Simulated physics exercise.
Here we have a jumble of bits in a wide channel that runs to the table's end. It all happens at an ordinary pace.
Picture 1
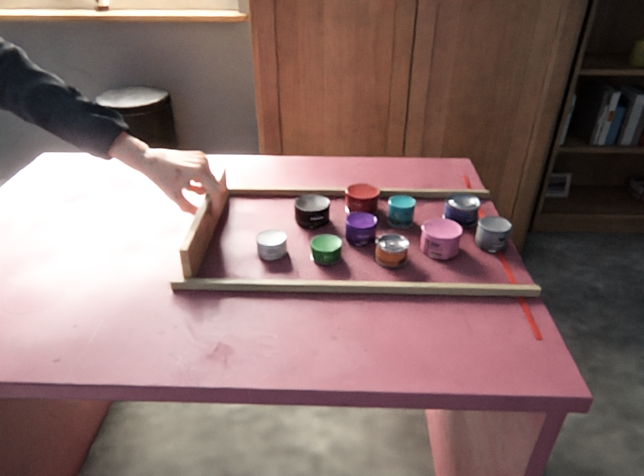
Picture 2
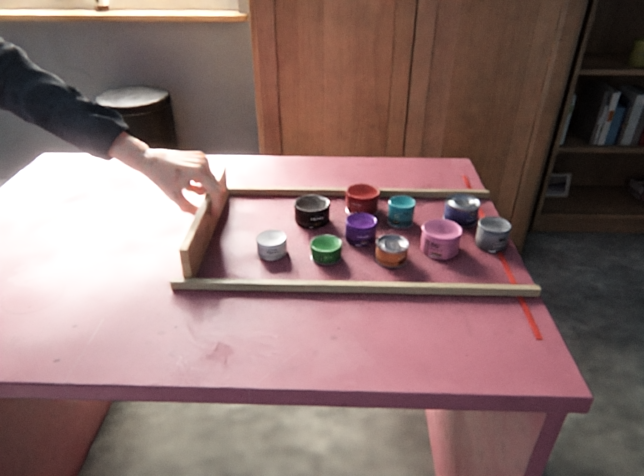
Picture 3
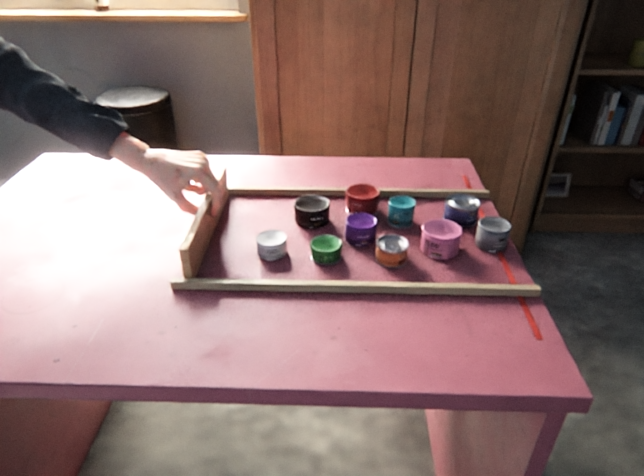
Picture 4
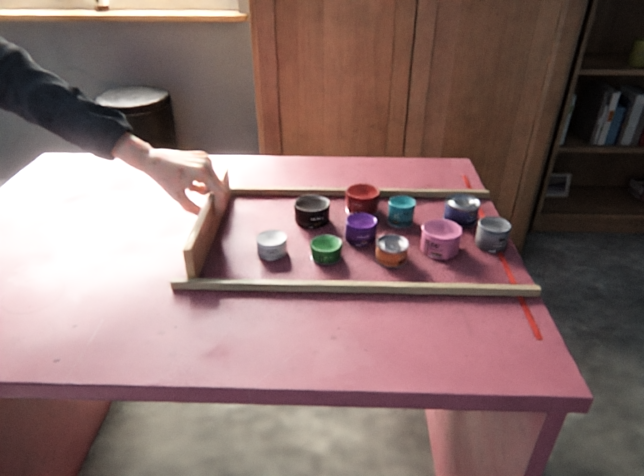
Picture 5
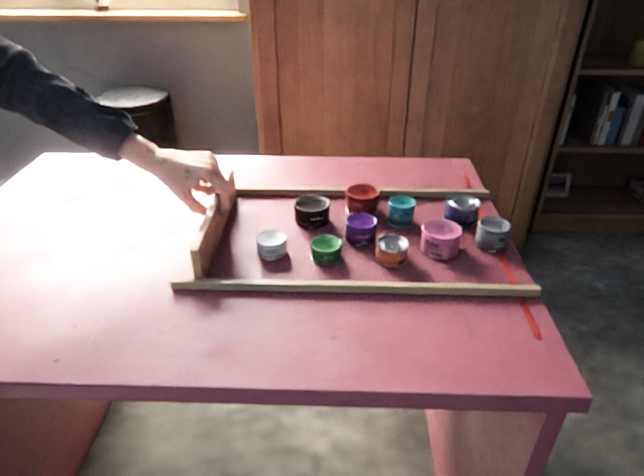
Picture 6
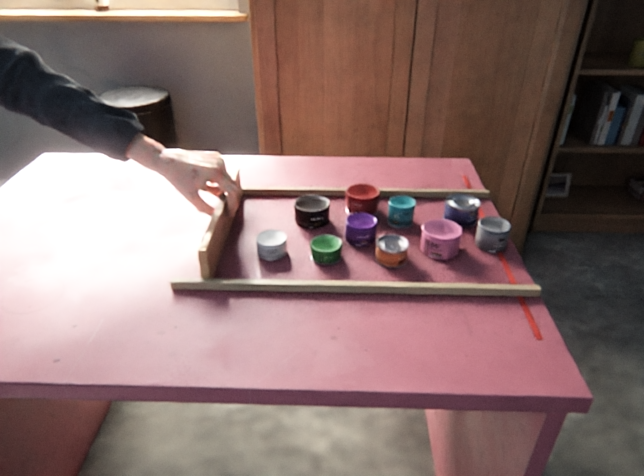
The clip opens on a pink table where a hand grips an upright wooden board at the left of a channel between two wooden rails, with colourful little tubs grouped inside. The board stays still at first, then the hand slides it slightly to the right, while the tubs remain unmoved.
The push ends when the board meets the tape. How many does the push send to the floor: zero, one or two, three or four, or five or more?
Outcome: The number that fall off is five or more.
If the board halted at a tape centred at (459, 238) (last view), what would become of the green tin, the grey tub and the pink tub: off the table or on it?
The green tin holds on; the grey tub tumbles off; the pink tub holds on.
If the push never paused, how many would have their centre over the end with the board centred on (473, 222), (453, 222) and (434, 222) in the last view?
Place by place, 5, 2 and 0.
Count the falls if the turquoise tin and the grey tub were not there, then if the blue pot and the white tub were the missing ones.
The counts: 3 and 4.
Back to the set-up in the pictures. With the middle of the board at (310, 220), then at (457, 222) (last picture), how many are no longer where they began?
First 3, then 10.
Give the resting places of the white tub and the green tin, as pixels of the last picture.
First (520, 254), then (531, 274).
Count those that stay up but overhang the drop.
Overhanging: 5.
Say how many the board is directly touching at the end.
In contact: 5.
Early on, none off yet; grey tub at rest near (493, 234); blue pot at rest near (461, 210); pink tub at rest near (441, 239).
Finally, the number that fall off is five or more; lost, orange pot, turquoise tin, pink tub, blue pot and grey tub.
